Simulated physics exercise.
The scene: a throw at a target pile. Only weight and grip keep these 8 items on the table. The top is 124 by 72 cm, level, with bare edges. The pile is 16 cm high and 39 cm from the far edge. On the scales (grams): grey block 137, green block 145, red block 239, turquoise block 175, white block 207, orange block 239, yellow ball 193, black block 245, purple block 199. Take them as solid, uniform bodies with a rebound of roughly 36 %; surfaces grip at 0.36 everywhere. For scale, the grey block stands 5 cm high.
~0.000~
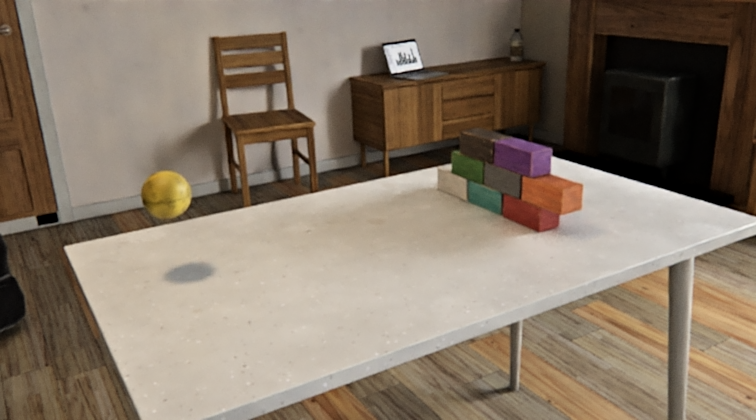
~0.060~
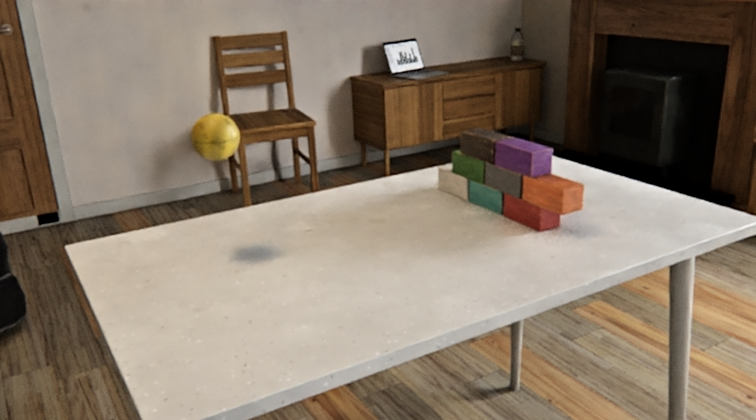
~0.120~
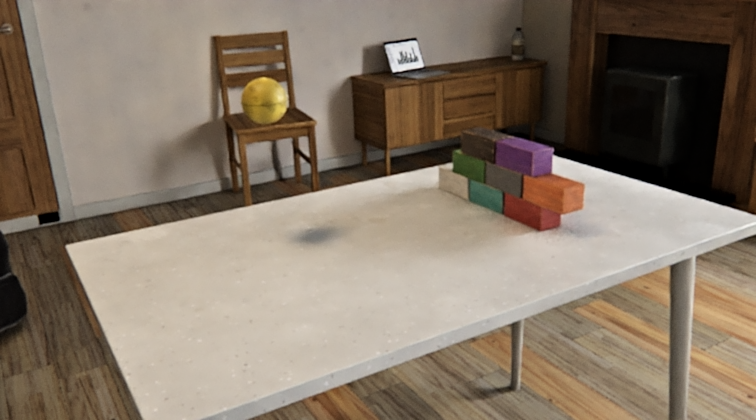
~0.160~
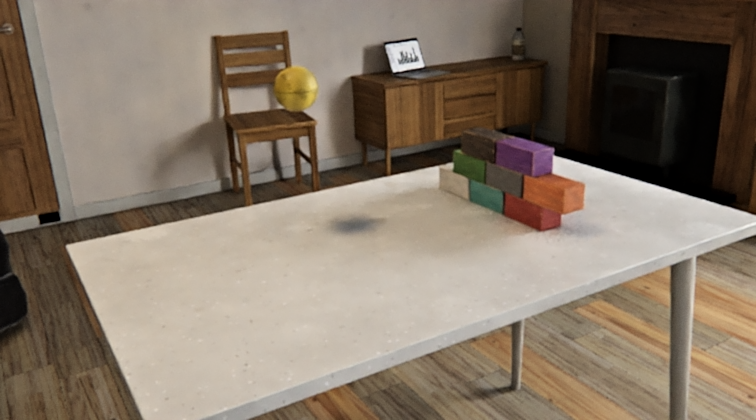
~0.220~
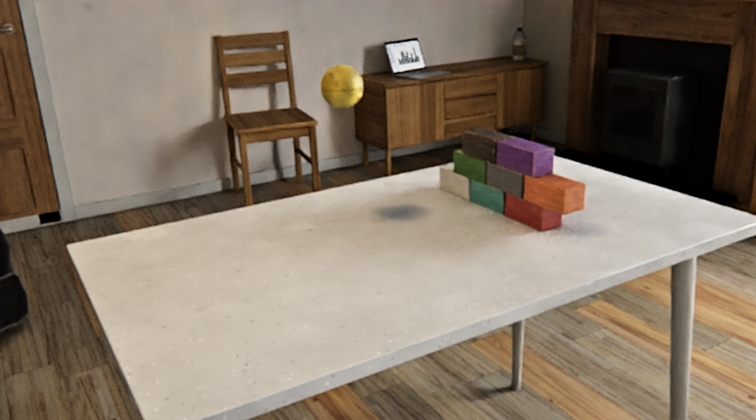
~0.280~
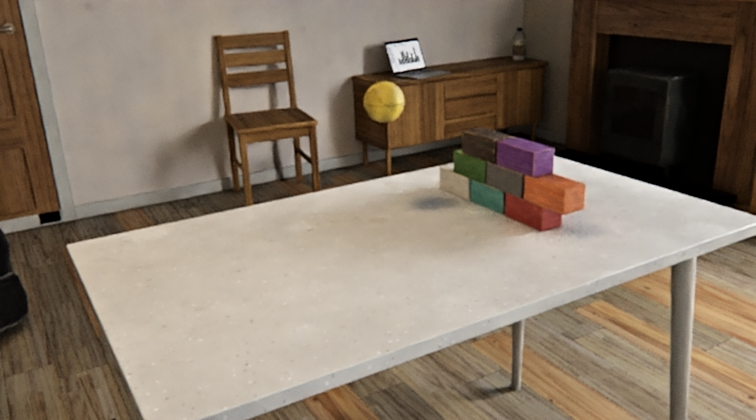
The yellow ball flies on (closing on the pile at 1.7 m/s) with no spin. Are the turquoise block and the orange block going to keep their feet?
The turquoise block is still upright, the orange block is still upright.
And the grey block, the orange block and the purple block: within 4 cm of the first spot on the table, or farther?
The grey block stays put; the orange block stays put; the purple block keeps its place.
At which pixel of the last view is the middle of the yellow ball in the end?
Around (405, 184).
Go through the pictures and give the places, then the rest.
In the first picture, 63 cm to the stack; yellow ball (166, 195); turquoise block (494, 195); orange block (552, 193).
In the second picture, 53 cm to the stack; yellow ball (215, 137); red block (531, 209).
In the third picture, 43 cm to the stack; yellow ball (264, 101); black block (486, 145).
In the fourth picture, 36 cm to the stack; yellow ball (296, 89); grey block (513, 177).
In the fifth picture, 26 cm to the stack; yellow ball (342, 87); red block (533, 209).
In the sixth picture, 16 cm to the stack; yellow ball (384, 102); turquoise block (496, 194); orange block (554, 192).
Around 0.38 s, yellow ball near (445, 158).
Around 0.48 s, yellow ball near (429, 180); green block shifted 6 cm; white block shifted 4 cm; black block shifted 2 cm.
Around 0.58 s, yellow ball near (415, 183); green block shifted 7 cm; white block shifted 6 cm; black block shifted 4 cm.
Finally (1.1 s), not toppled but over 4 cm from the start, green block and white block; the other 6 still in place (within 4 cm). Final places as that camera would see them, turquoise block near (496, 194), orange block near (554, 192).
